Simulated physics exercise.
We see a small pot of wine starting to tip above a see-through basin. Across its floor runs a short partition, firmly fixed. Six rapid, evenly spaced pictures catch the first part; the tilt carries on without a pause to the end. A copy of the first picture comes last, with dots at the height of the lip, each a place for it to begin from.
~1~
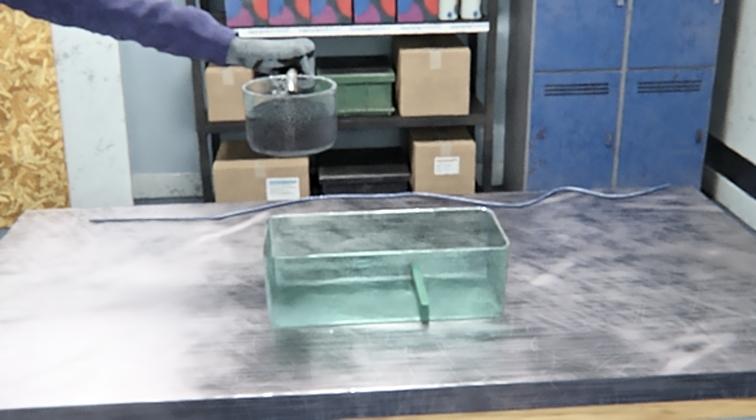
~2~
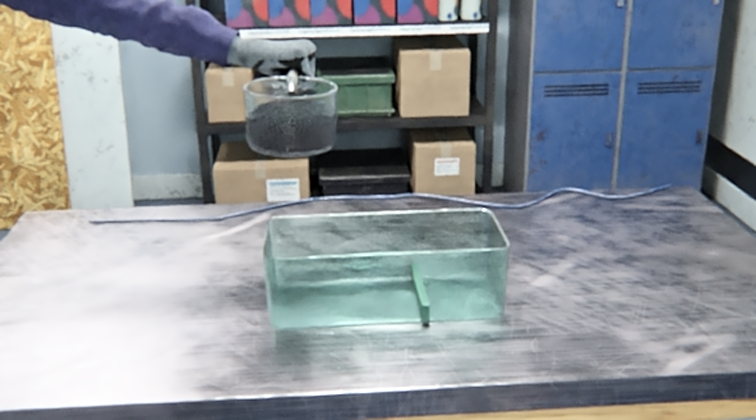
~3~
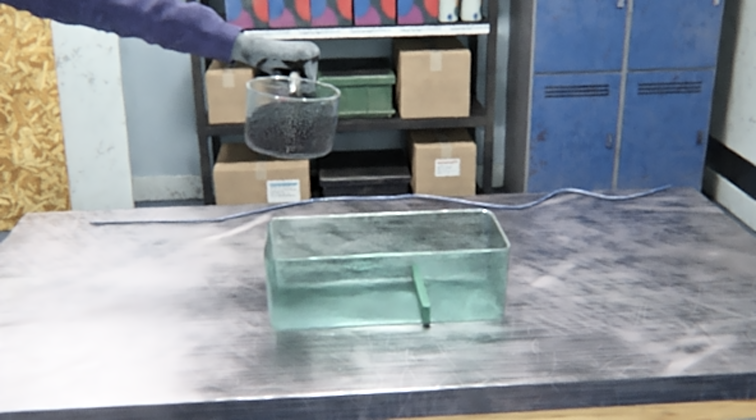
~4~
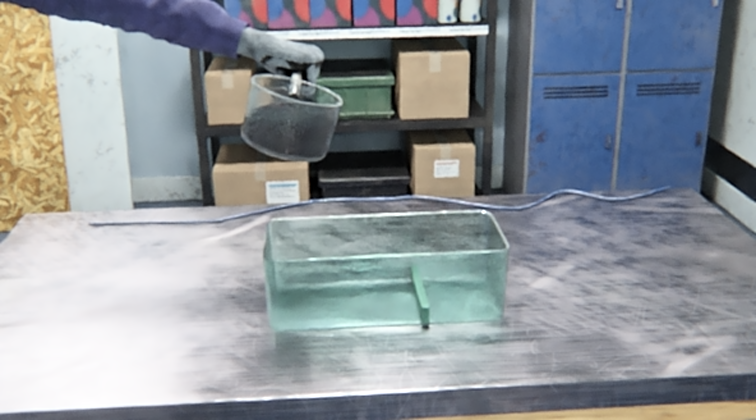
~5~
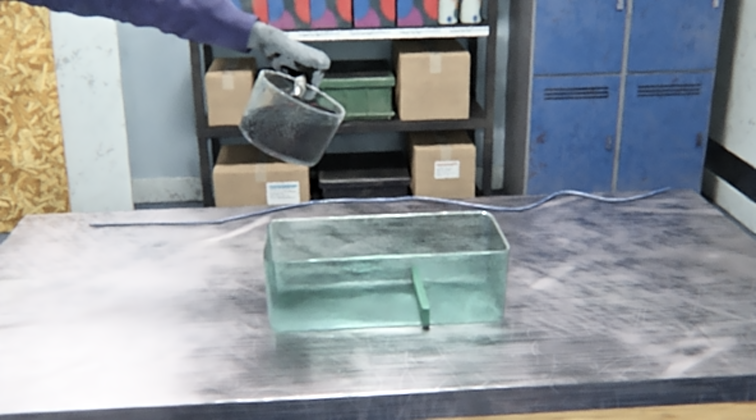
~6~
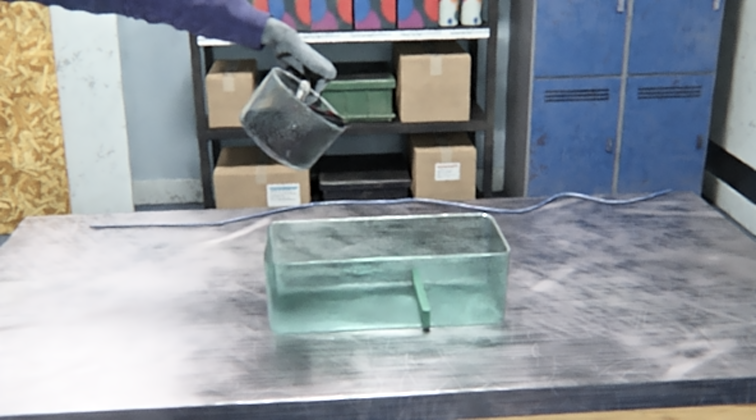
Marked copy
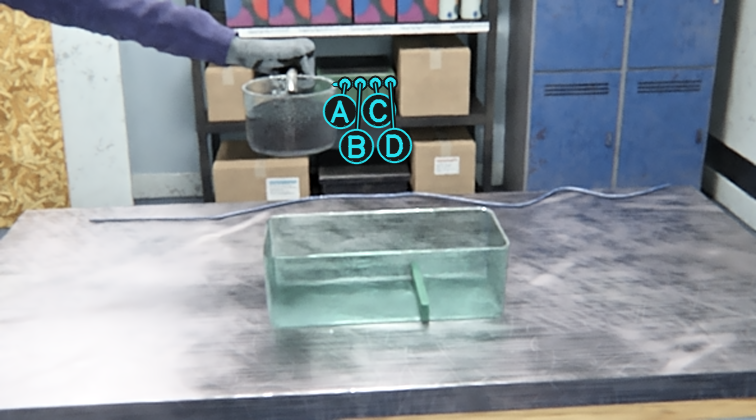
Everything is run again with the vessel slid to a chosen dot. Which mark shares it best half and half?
Go for C.
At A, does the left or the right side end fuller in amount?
The left one.
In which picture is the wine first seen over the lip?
In picture 6.
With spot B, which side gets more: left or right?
The left side.
In cyan, A at (345, 84); B at (360, 83); C at (375, 83); D at (390, 82).
With A, about 84 % ends left of the wall and 12 % right of it; 3 % is lost outside.
With B, about 71 % ends left of the wall and 27 % right of it; 3 % is lost outside.
With C, about 51 % ends left of the wall and 48 % right of it.
With D, about 35 % ends left of the wall and 63 % right of it.
